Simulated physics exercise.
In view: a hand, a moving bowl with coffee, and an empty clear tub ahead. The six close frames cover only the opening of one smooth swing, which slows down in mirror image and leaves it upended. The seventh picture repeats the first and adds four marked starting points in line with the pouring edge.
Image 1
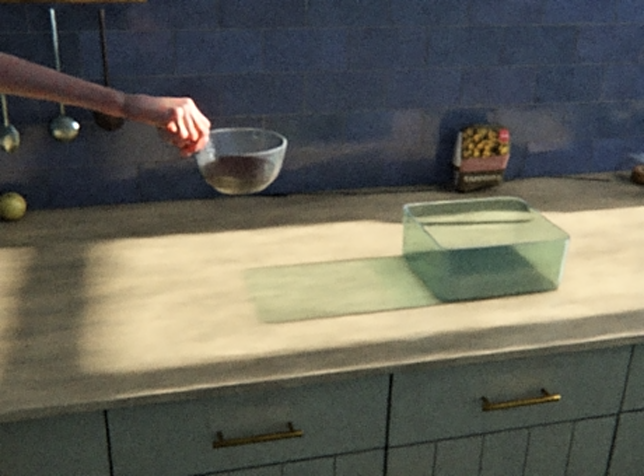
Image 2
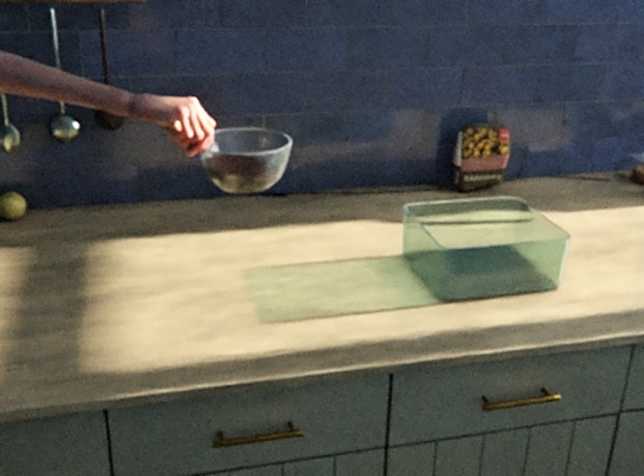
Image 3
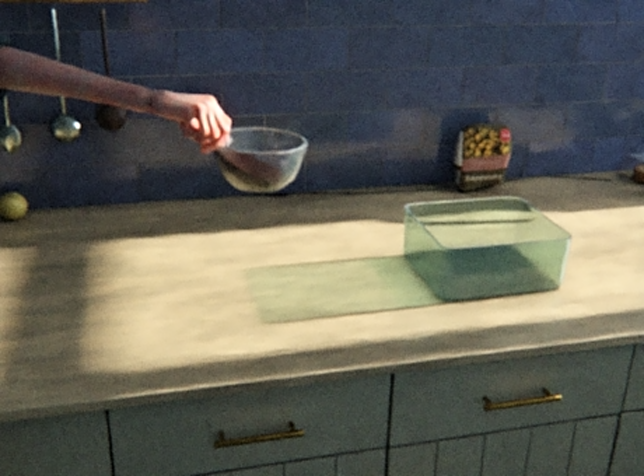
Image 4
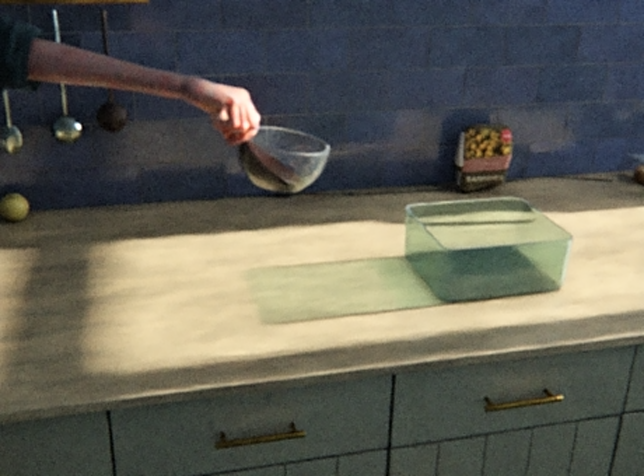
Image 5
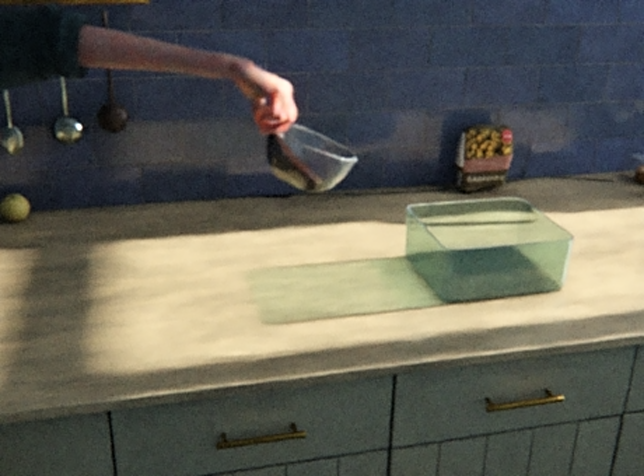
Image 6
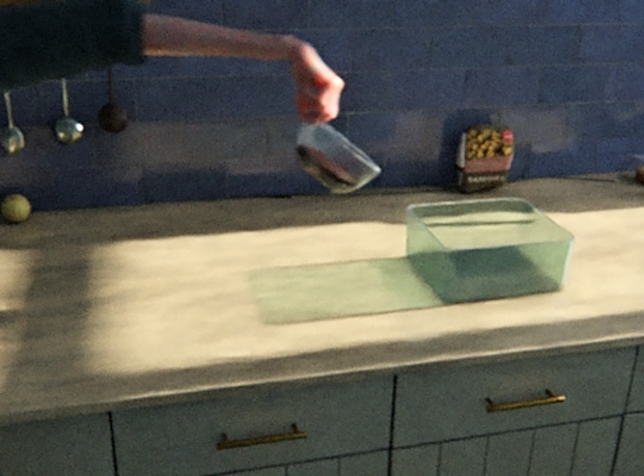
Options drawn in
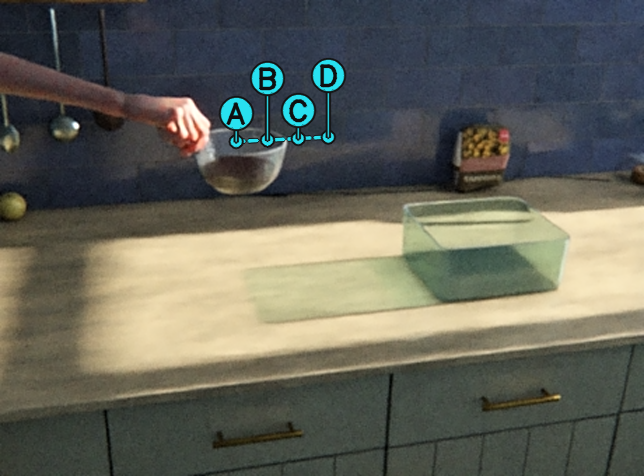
Hand carrying a clear bowl of dark contents rightward above a sunlit counter, tilting it steeply near an empty clear tub.
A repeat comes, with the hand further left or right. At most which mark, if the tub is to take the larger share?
Spot A.
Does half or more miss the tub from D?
No.
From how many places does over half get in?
All of the four.
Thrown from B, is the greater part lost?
No, not at all.
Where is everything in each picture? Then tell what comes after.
Upright, lip at (283, 139); tub from (435, 300) to (559, 287); nothing has left yet, in the first picture.
Upright, lip at (288, 138); nothing has left yet, in the second picture.
Upright, lip at (303, 139); nothing has left yet, in the third picture.
Tipped about 10°, lip at (326, 145); nothing has left yet, in the fourth picture.
Tipped about 23°, lip at (352, 154); nothing has left yet, in the fifth picture.
Tipped about 39°, lip at (376, 166); nothing has left yet, in the sixth picture.
On the marked copy, A at (236, 141); B at (267, 140); C at (298, 138); D at (328, 137).
Choosing A, about 62 % lands in the tub, 24 % falls short and 14 % goes beside or beyond.
Choosing B, about 91 % lands in the tub, 7 % falls short.
Choosing C, about 90 % lands in the tub, 6 % falls short and 4 % goes beside or beyond.
Choosing D, about 81 % lands in the tub, 2 % falls short and 17 % goes beside or beyond.
